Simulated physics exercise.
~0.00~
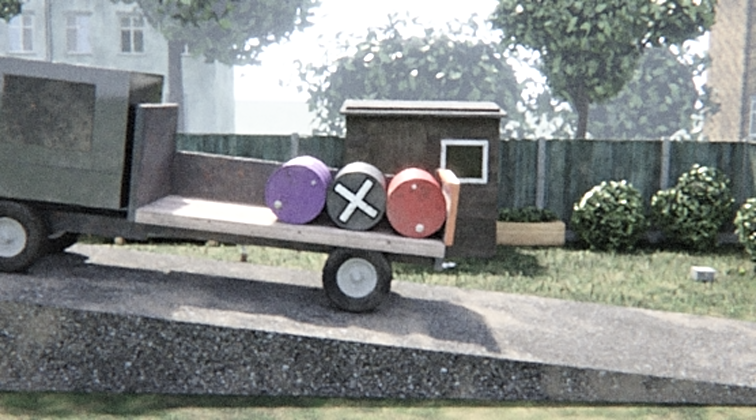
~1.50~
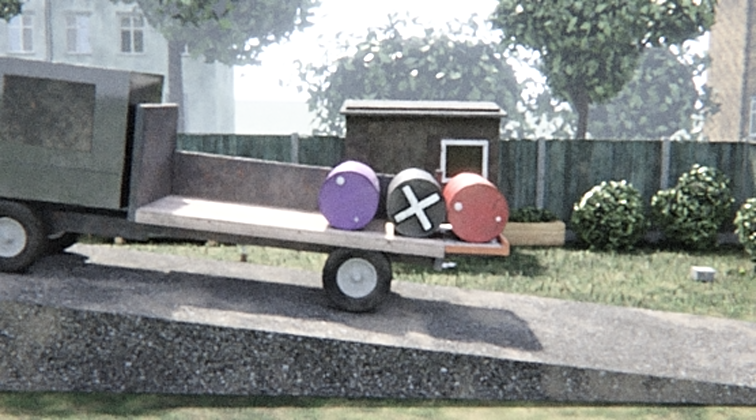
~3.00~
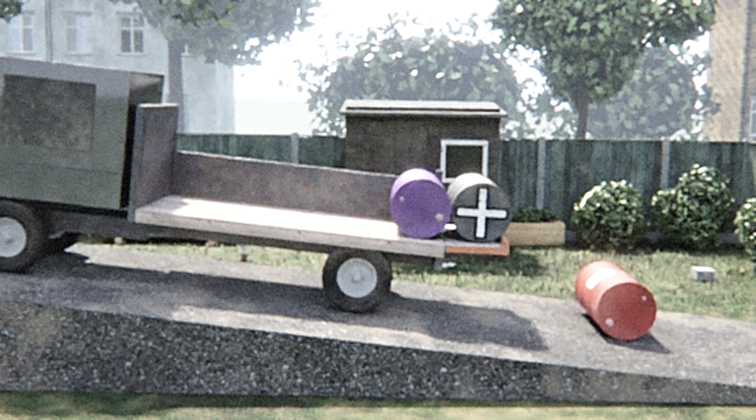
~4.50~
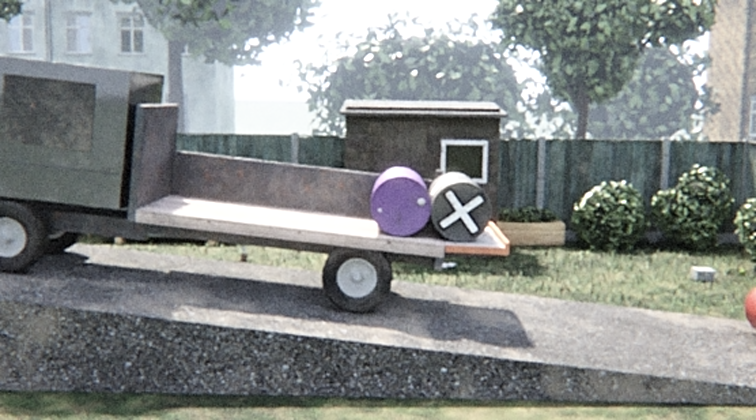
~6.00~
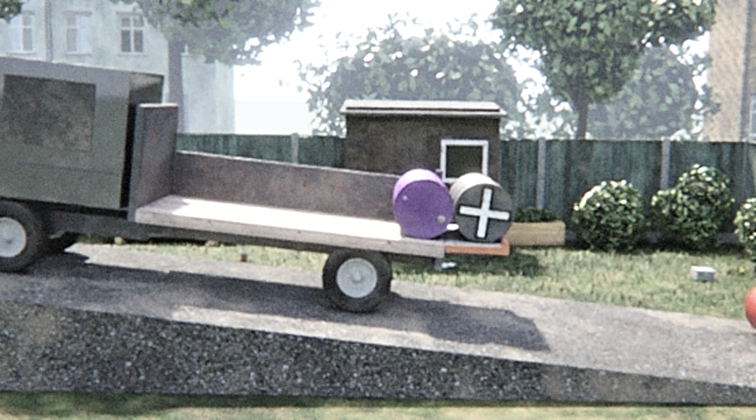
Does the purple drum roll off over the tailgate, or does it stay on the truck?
The purple drum stays on the truck, behind the dark drum with the white cross. The red drum rolls off over the tailgate and ends up on the road.
